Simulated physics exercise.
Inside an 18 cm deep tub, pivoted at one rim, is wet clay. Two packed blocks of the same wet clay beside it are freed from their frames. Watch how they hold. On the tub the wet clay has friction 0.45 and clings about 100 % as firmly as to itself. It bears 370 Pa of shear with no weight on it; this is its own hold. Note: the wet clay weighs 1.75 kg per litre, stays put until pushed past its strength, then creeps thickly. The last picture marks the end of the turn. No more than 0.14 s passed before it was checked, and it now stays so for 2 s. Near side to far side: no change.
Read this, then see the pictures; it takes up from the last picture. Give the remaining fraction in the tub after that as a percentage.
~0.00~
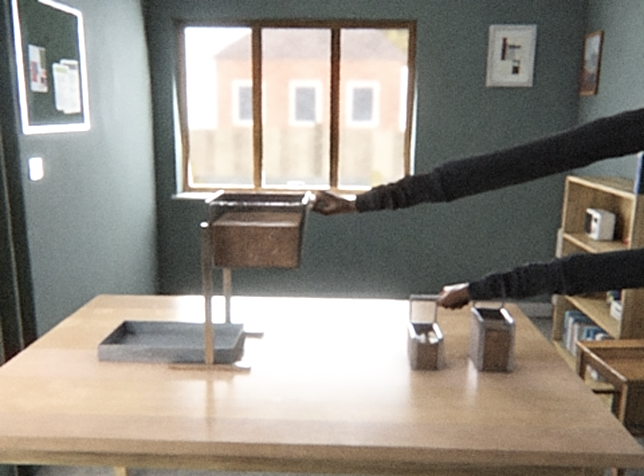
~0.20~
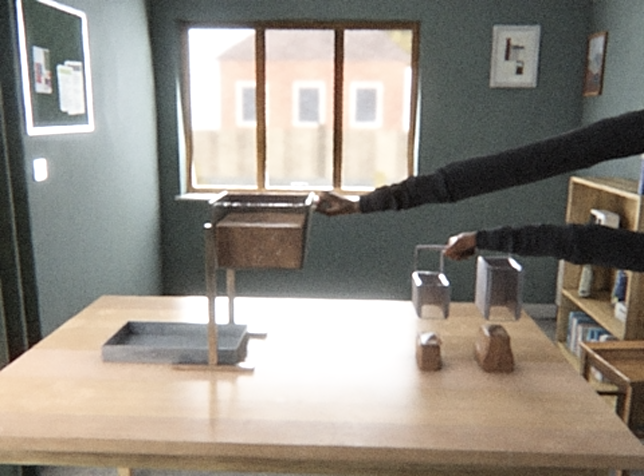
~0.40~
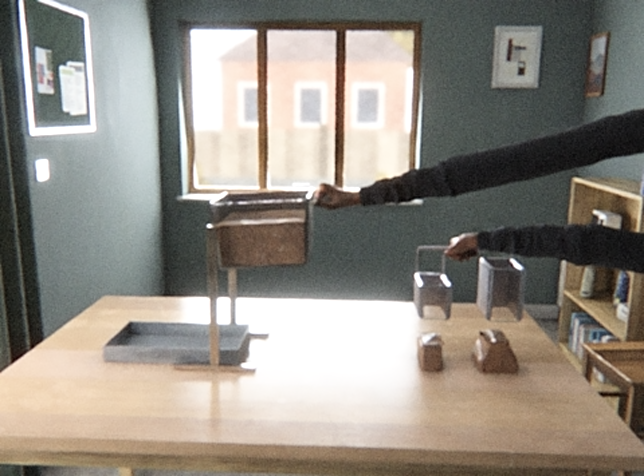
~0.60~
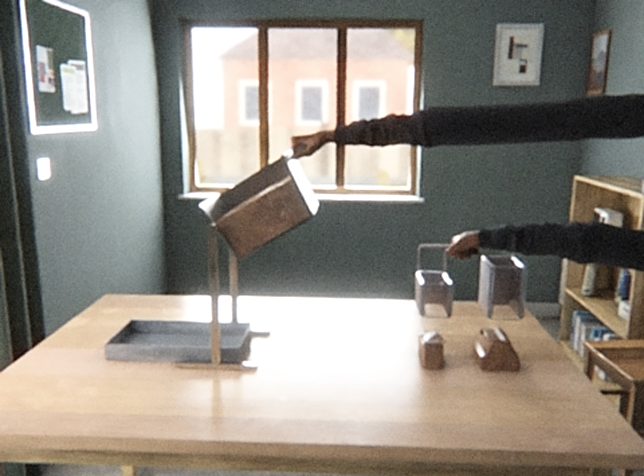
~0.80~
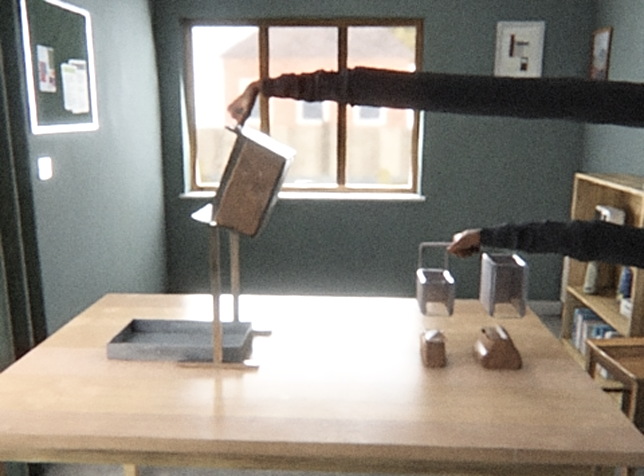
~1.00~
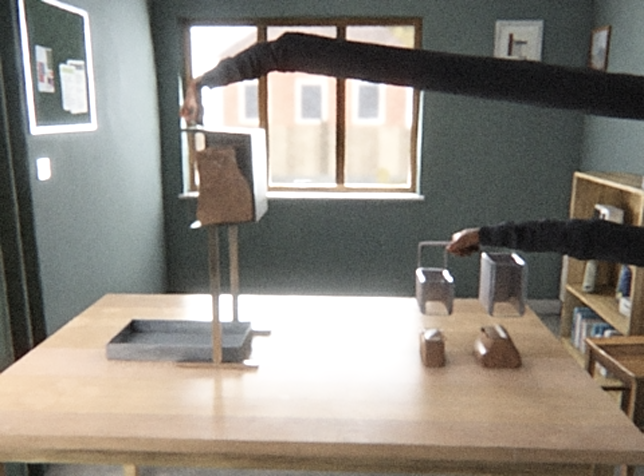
Close to 46 per cent.
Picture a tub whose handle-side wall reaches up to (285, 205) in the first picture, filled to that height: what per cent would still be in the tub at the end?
The tub would end up holding some 50 % of it.
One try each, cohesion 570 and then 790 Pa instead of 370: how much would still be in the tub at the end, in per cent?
In turn about 50 %, 45 %.
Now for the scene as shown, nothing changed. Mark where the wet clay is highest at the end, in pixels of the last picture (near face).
Highest point: Approx. (231, 193).
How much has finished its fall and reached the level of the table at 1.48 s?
At that moment, near 50 % is down.
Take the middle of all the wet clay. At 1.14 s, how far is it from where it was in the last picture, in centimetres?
8 cm.
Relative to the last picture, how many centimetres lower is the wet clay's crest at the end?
About 12 cm.
By 1.14 s, the tub is at 92 degrees and holds 71 %.
By 1.31 s, the tub is at 92 degrees and holds 46 %.
By 1.48 s, the tub is at 92 degrees and holds 45 %.
By 1.65 s, the tub is at 92 degrees and holds 46 %.
By 3.00 s, at the end, the tub is at 92 degrees and holds 46 %.
